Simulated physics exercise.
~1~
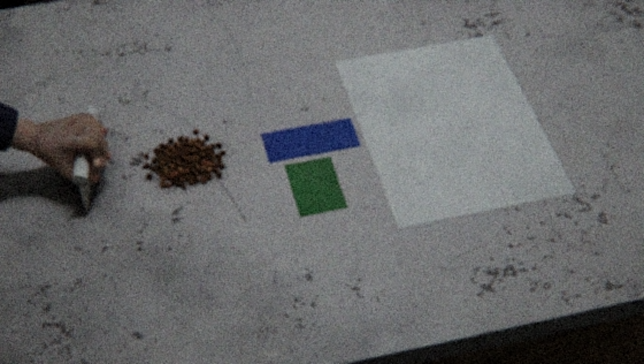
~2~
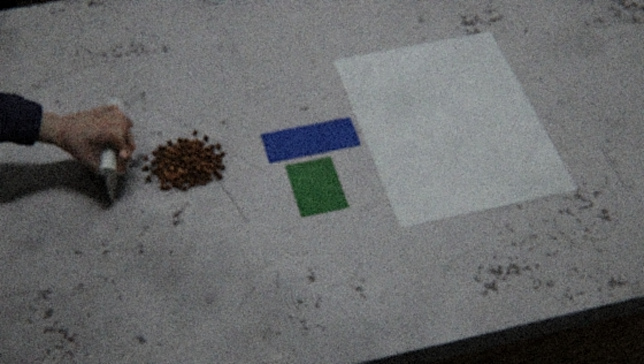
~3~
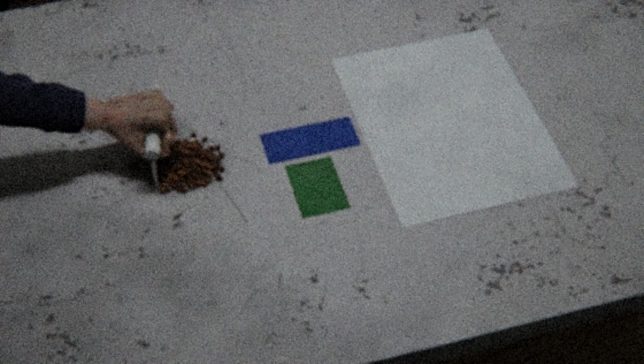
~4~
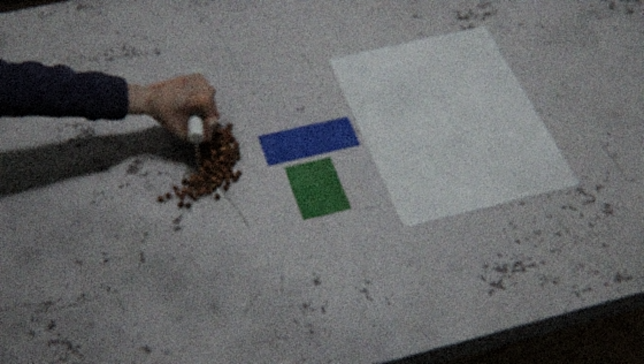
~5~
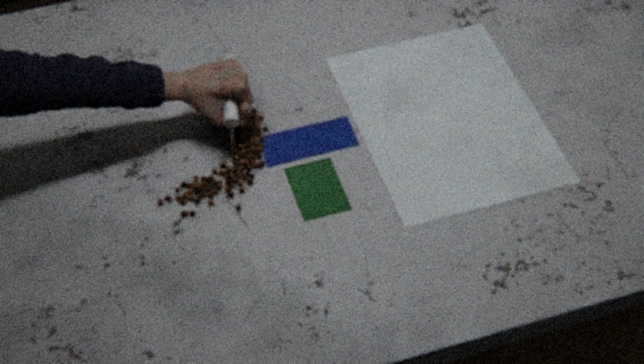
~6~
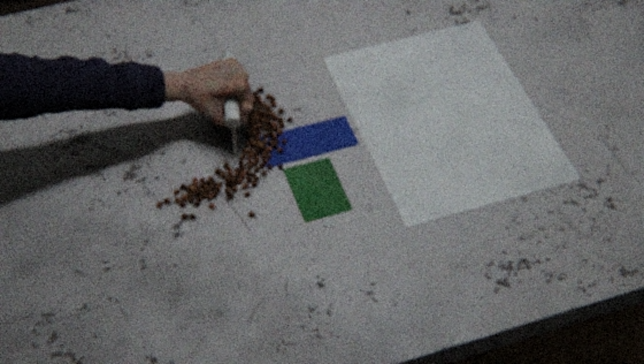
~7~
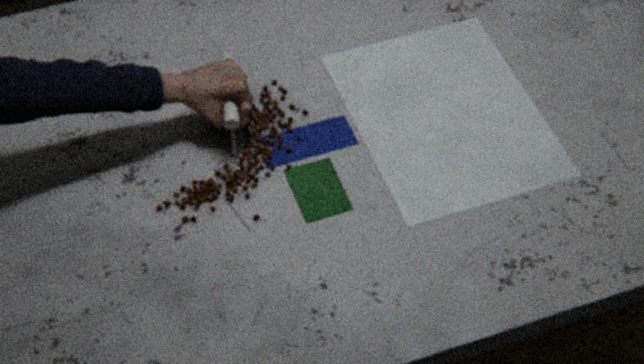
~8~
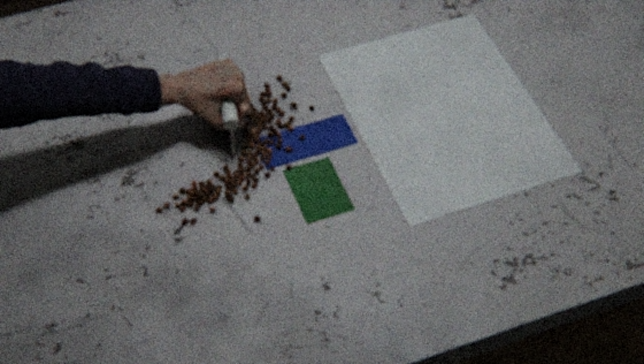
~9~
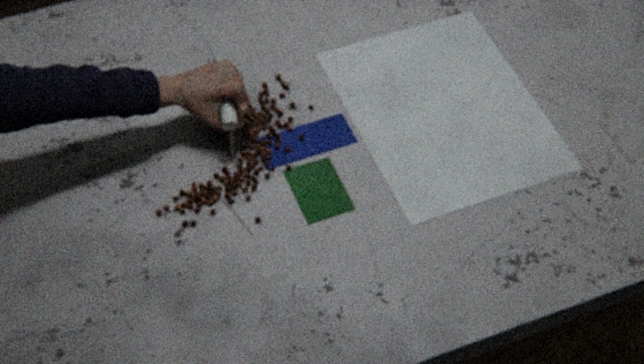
A hand in a dark sleeve grips a pale scraper at the left of a mottled grey tabletop, seen from above at an angle in dim light. Right of it sit a small heap of brown balls, a blue mat above a green one, and a large white sheet. The hand sweeps the scraper right and slightly up, into the heap, dragging it into a slanting trail. The scraper stops just short of the blue mat, while balls roll ahead and scatter over its left end. They settle mostly on bare tabletop, with a few on the blue and none on the green or white.
